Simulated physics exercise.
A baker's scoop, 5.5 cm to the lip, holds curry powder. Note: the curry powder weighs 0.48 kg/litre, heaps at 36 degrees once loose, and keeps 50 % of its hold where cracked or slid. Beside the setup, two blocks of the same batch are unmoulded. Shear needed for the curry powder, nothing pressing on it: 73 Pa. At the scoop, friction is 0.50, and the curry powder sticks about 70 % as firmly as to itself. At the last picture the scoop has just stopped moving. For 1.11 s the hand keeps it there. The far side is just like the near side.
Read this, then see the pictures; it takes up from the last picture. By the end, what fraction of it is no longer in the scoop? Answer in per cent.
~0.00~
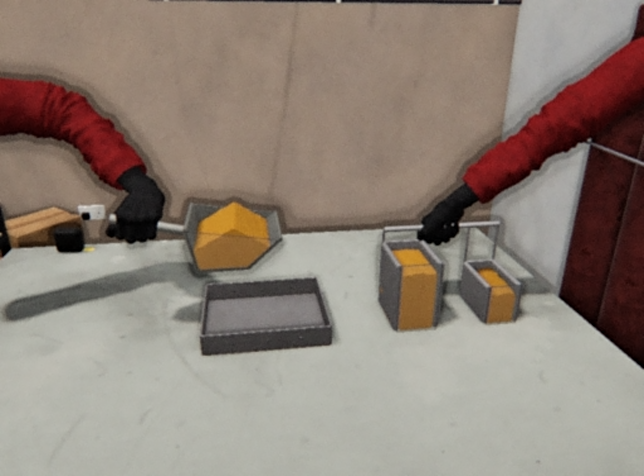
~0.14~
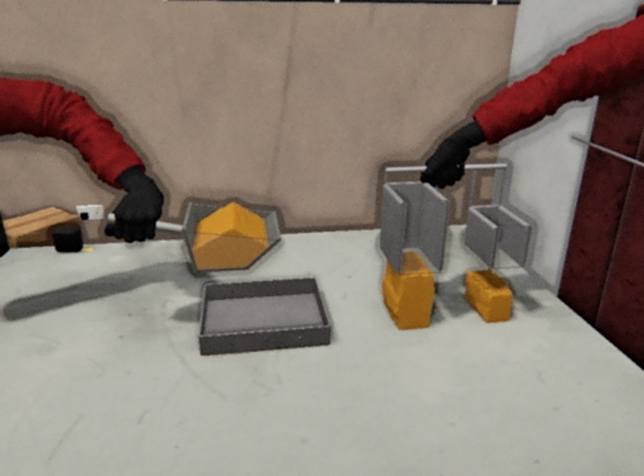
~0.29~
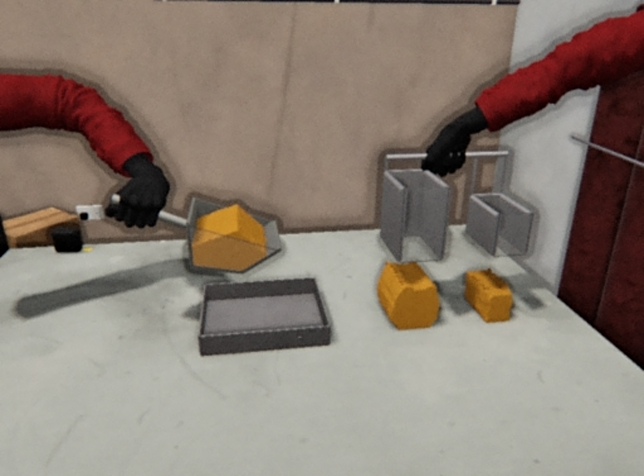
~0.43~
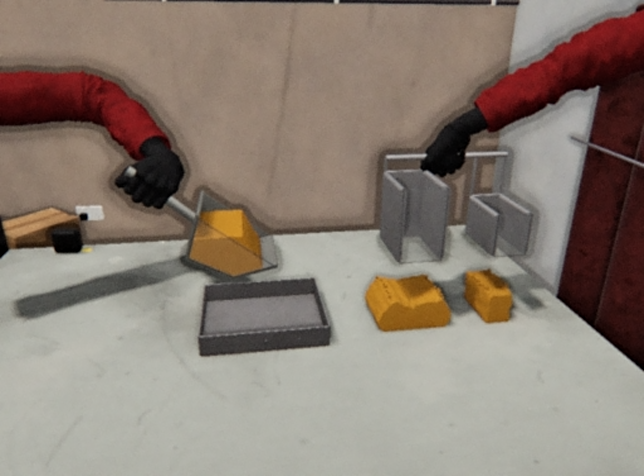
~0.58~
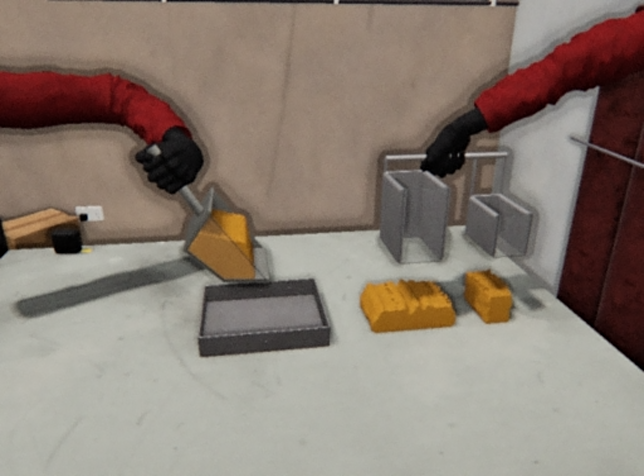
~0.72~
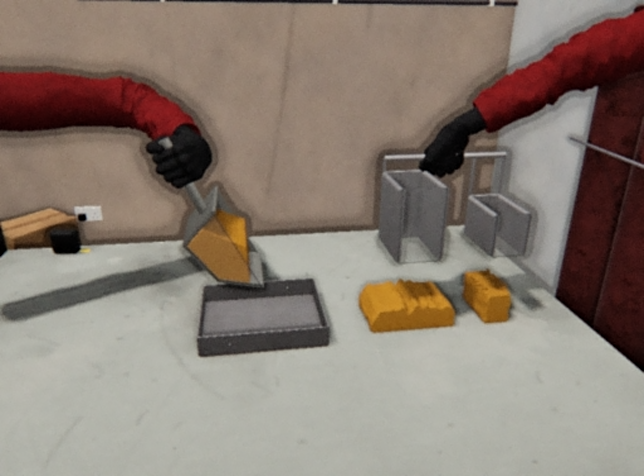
Close to 0 percent is no longer in the scoop.
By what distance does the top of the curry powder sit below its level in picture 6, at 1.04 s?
Some 0.0 cm.
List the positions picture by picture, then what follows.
The first frame shows lip at (279, 238), tilt 0 degrees; crest of the curry powder at (234, 229); block heights 13 cm, 7.3 cm (left to right).
The second frame shows lip at (278, 238), tilt 0 degrees; crest of the curry powder at (233, 229); block heights 13 cm, 7.3 cm (left to right).
The third frame shows lip at (279, 248), tilt 11 degrees; crest of the curry powder at (235, 231); block heights 10 cm, 7.2 cm (left to right).
The fourth frame shows lip at (276, 265), tilt 29 degrees; crest of the curry powder at (218, 237); block heights 7.1 cm, 7.2 cm (left to right).
The fifth frame shows lip at (268, 279), tilt 46 degrees; crest of the curry powder at (203, 234); block heights 6.1 cm, 7.2 cm (left to right).
The sixth frame shows lip at (263, 284), tilt 54 degrees; crest of the curry powder at (203, 232); block heights 6.1 cm, 7.2 cm (left to right).
After 0.87 s, the scoop is at 54 degrees and 0 % has left it.
After 1.04 s, the scoop is at 54 degrees and 0 % has left it.
After 1.22 s, the scoop is at 54 degrees and 0 % has left it.
After 1.39 s, the scoop is at 54 degrees and 0 % has left it.
After 1.50 s, the scoop is at 54 degrees and 0 % has left it.
